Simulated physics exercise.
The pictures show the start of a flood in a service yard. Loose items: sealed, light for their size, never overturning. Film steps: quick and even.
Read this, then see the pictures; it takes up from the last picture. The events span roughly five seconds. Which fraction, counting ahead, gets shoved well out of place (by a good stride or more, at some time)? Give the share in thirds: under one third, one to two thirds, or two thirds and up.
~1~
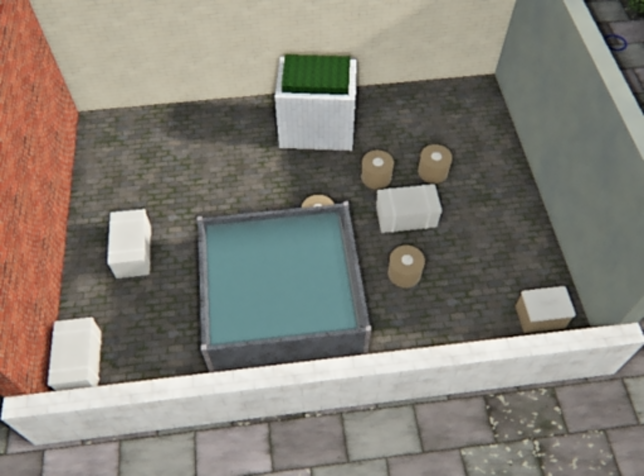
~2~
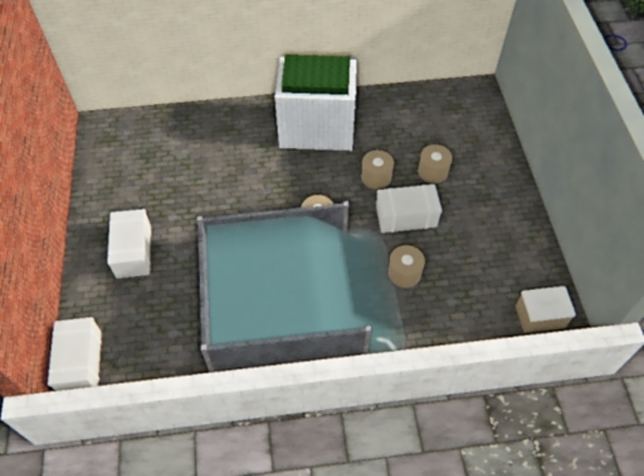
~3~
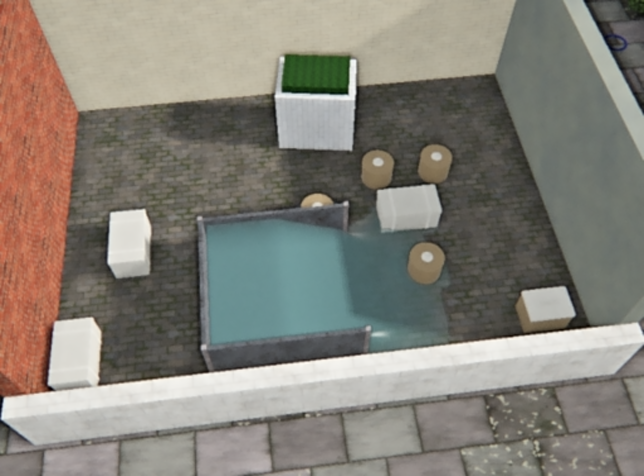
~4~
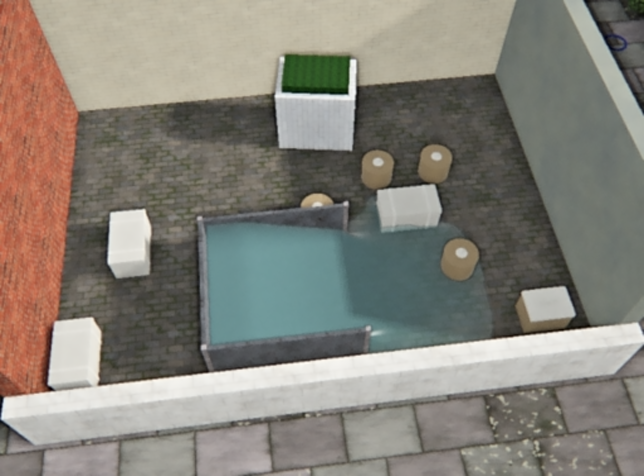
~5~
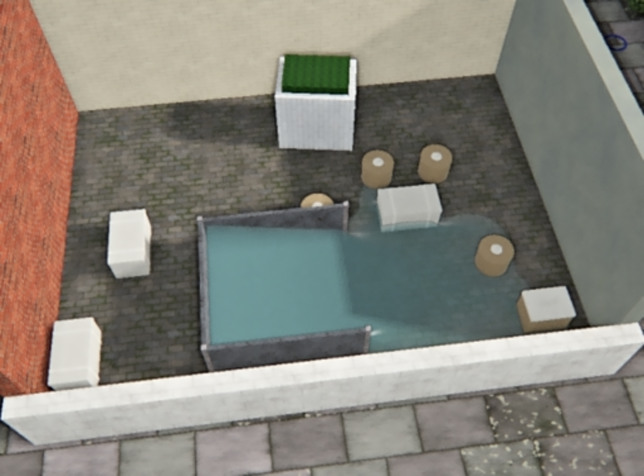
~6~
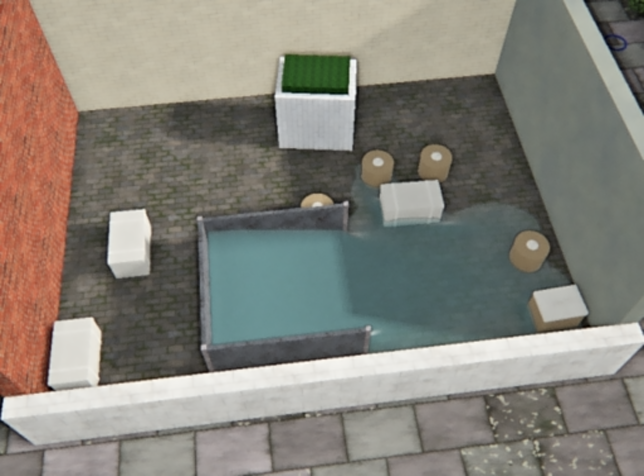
Counting the far movers, it's in the middle - a third to two thirds.
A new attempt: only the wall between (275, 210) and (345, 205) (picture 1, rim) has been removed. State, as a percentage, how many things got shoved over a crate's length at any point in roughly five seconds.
It comes to roughly 40 %.
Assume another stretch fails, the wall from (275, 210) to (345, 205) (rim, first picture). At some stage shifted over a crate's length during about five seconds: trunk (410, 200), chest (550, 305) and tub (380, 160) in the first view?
In turn: Stayed short, stayed short, cleared that distance.
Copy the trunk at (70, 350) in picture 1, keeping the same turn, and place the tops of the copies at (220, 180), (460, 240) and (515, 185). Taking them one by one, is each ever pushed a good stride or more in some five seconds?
Here's the rundown: Never gets far, sent far off, and finally sent far off.
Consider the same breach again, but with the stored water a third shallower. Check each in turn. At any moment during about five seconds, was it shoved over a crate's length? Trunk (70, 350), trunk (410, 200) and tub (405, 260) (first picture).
The first came up short, the next did it, and the last did it.
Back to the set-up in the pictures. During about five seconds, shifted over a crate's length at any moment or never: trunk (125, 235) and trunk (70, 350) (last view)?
First one: Below that mark; second one: Below that mark.
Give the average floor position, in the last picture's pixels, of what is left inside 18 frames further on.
It comes out somewhere near (333, 180).
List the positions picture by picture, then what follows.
The first frame shows a tub at (407, 260), on the bottom; a chest at (549, 303) rests on the ground; 0 of 8 have shifted.
The second frame shows a tub at (407, 260) rests on the ground; a chest at (549, 303), on the bottom; 0 of 8 have shifted.
The third frame shows a tub at (427, 257) rests on the ground, close to its start; a chest at (549, 303), on the bottom; 2 of 8 have shifted.
The fourth frame shows a tub at (461, 253), on the bottom, a stride from its start; a chest at (549, 303), on the bottom; 2 of 8 have shifted.
The fifth frame shows a tub at (497, 249), on the bottom, a stride from its start; a chest at (549, 303), on the bottom; 2 of 8 have shifted.
The sixth frame shows a tub at (532, 245) rests on the ground, far from its start; a chest at (561, 302), on the bottom, close to its start; 4 of 8 have shifted.
A moment on, 1 of 8 are well off their spots; 2 afloat.
Next, 4 of 8 are well off their spots; 2 afloat.
Later, 4 of 8 are well off their spots; 4 afloat.
In the end, 5 of 8 are well off their spots, and 5 have been at some point; 5 afloat.
